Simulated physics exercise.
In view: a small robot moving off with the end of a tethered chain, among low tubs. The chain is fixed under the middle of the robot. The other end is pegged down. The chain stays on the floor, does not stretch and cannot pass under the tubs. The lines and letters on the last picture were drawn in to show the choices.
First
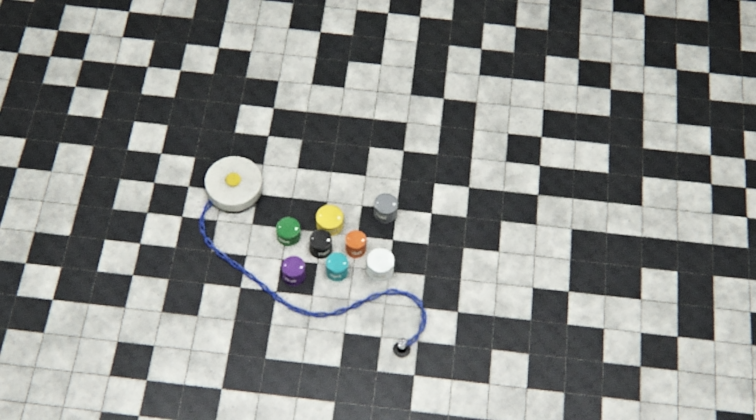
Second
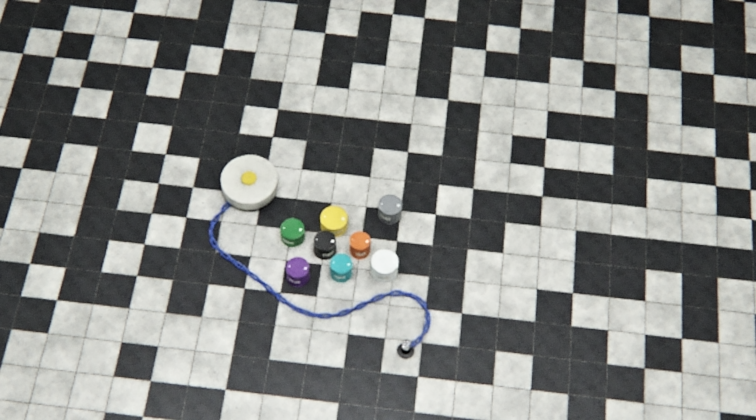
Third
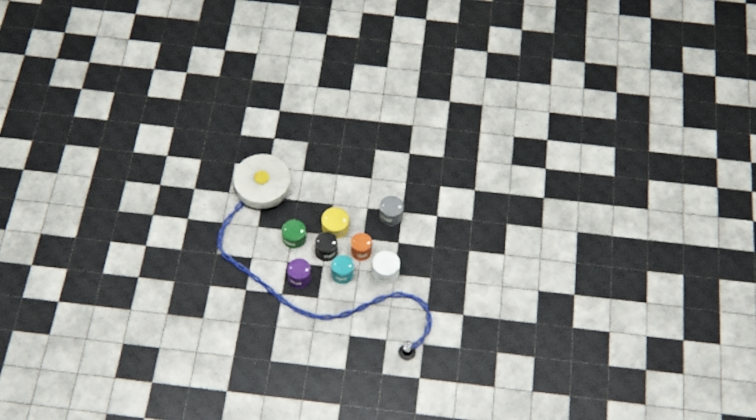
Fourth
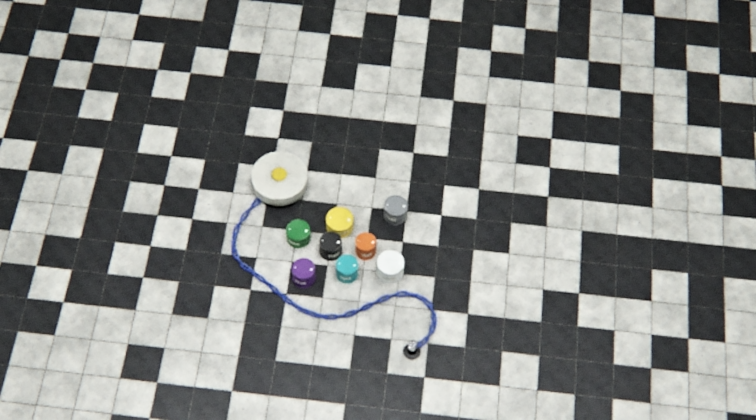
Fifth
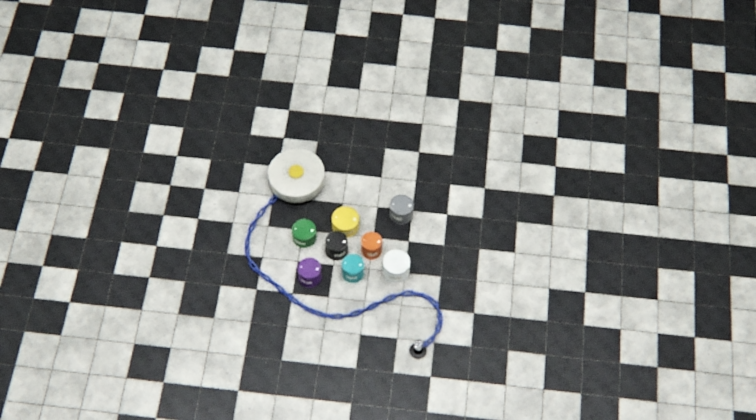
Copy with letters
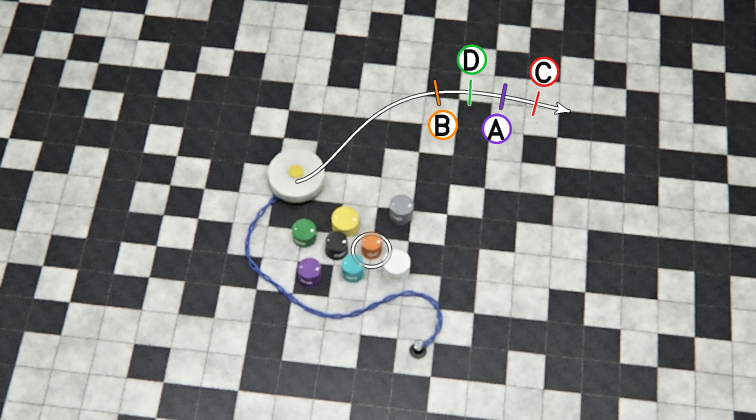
A round white robot sliding slowly right across a black-and-white checkered floor, trailing a blue cord pegged down beyond colourful tubs.
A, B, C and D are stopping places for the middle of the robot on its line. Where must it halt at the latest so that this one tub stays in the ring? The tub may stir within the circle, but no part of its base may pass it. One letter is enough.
B.
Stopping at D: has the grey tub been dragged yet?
No.
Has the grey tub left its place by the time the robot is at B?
No.
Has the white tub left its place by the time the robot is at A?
No.
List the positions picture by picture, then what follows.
In the first frame, black tub (321, 244); turquoise tub (337, 267); white tub (380, 265).
In the second frame, robot (250, 183); yellow tub (334, 221).
In the third frame, robot (262, 183); purple tub (299, 273).
In the fourth frame, robot (280, 179); peg (412, 348).
In the fifth frame, robot (297, 177); black tub (337, 246); turquoise tub (353, 269); white tub (396, 266).
On the marked copy, A at (503, 97); B at (437, 92); C at (536, 103); D at (470, 92); the ring at (371, 250); the route from (297, 182) via (420, 95) to (569, 111).
With B. Early on, robot (344, 140); orange tub (372, 246).
Further on, robot (388, 102); orange tub (372, 246).
At the end, robot (437, 87); orange tub (373, 246); black tub (352, 243); green tub (330, 236); purple tub (335, 258); the orange tub is still in its ring.
As for the rest, A drags the ringed tub to (407, 247); C drags the ringed tub to (422, 250); D drags the ringed tub to (391, 246).
